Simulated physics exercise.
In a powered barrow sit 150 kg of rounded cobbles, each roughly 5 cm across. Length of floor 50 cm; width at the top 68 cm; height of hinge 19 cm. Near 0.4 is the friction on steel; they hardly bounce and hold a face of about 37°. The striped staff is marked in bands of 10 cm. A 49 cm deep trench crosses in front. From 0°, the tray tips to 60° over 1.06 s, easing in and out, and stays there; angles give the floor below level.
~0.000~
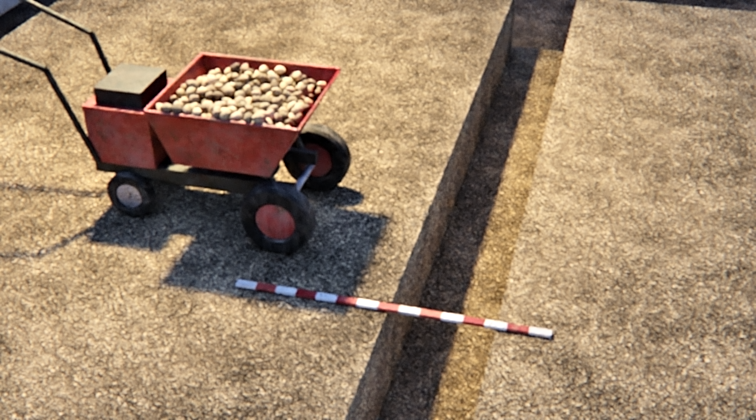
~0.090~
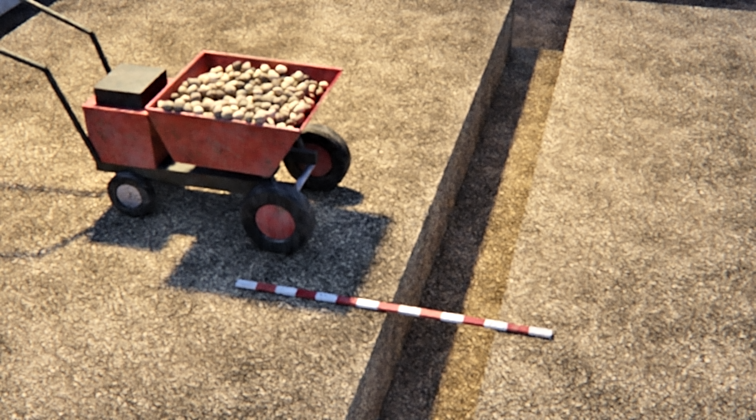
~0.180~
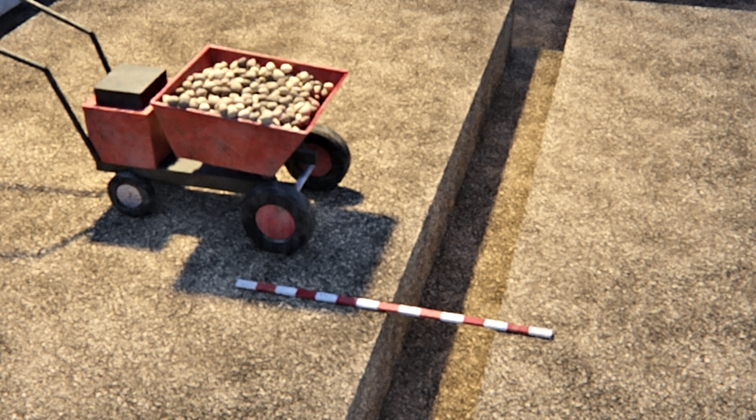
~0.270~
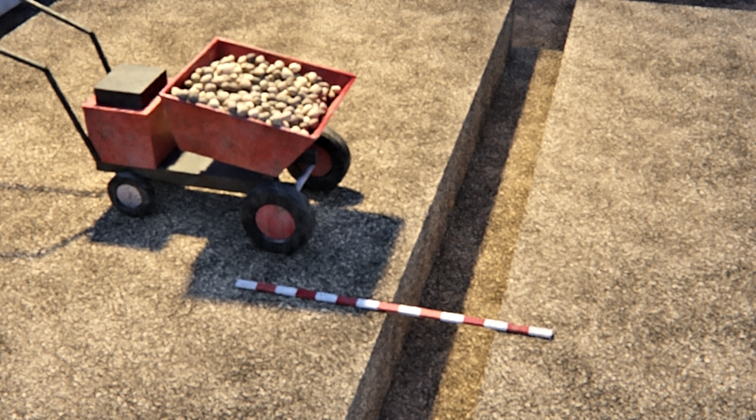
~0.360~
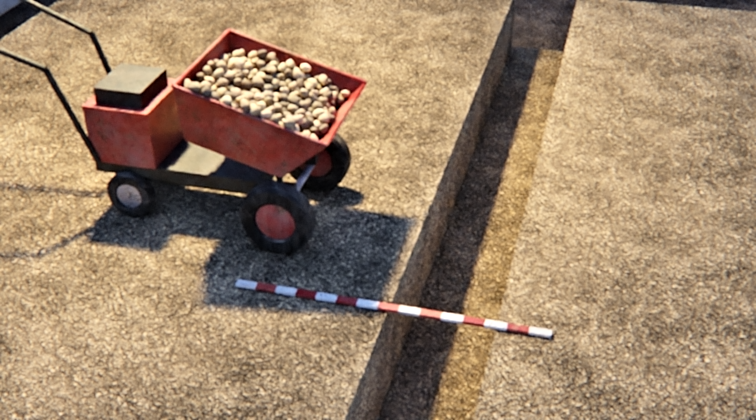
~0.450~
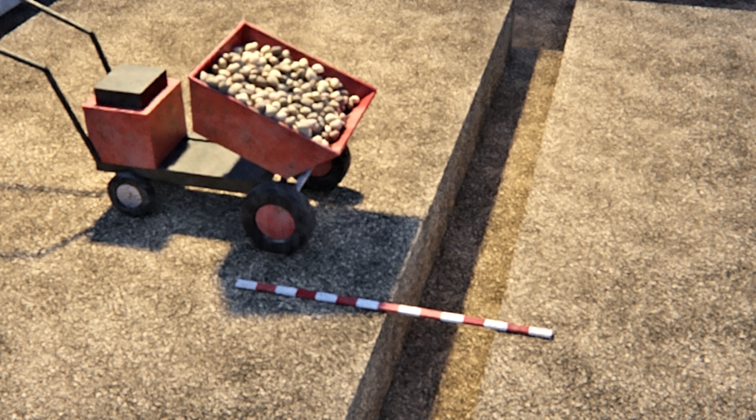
A red tray heaped with pale rounded cobbles tilts slowly, then faster, on a small four-wheeled barrow at the left, its rear rising and its front edge leaning right. Seen from above at an angle on sunlit, gritty brown ground, a straight trench runs to the right, with a red-and-white striped pole across it. The barrow, pole and view stay still while the tray's shadow shifts rightward.
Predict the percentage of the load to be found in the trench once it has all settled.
Roughly 47 percent of the load ends up there.
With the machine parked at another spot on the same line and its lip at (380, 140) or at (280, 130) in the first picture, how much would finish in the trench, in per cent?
Some 35 and some 35 per cent, in that order.
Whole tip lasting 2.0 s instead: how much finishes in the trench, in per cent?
In that case some 45 per cent.
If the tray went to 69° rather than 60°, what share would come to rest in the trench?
I'd guess some 80 in a hundred.
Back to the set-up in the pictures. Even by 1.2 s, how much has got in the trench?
10 per cent, give or take.
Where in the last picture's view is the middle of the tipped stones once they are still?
Resting centre: About (467, 310).
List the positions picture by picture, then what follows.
In the first picture, the tray is at 0°, its lip at (297, 131); the top of the load is at (234, 78).
In the second picture, the tray is at 1°, its lip at (300, 132); the top of the load is at (236, 77); the stones move at 0.2 m/s on average.
In the third picture, the tray is at 5°, its lip at (306, 134); the top of the load is at (225, 75); the stones move at 0.4 m/s on average.
In the fourth picture, the tray is at 10°, its lip at (315, 139); the top of the load is at (228, 71); the stones move at 0.6 m/s on average.
In the fifth picture, the tray is at 16°, its lip at (327, 146); the top of the load is at (230, 65); the stones move at 0.7 m/s on average.
In the sixth picture, the tray is at 23°, its lip at (339, 155); the top of the load is at (239, 58); the stones move at 0.7 m/s on average.
After 0.8 s the floor is at 51°; 100 % in the tray; the foremost stones are at (372, 167).
After 1.2 s the floor is at 60°; 85 % in the tray, 5 % short of the trench, 10 % in the trench; the foremost stones are at (455, 250).
After 1.5 s the floor is at 60°; 65 % in the tray, 5 % short of the trench, 30 % in the trench; the foremost stones are at (505, 315).
After 3.5 s the floor is at 60°; 49 % in the tray, 5 % short of the trench, 47 % in the trench; the foremost stones are at (507, 305).
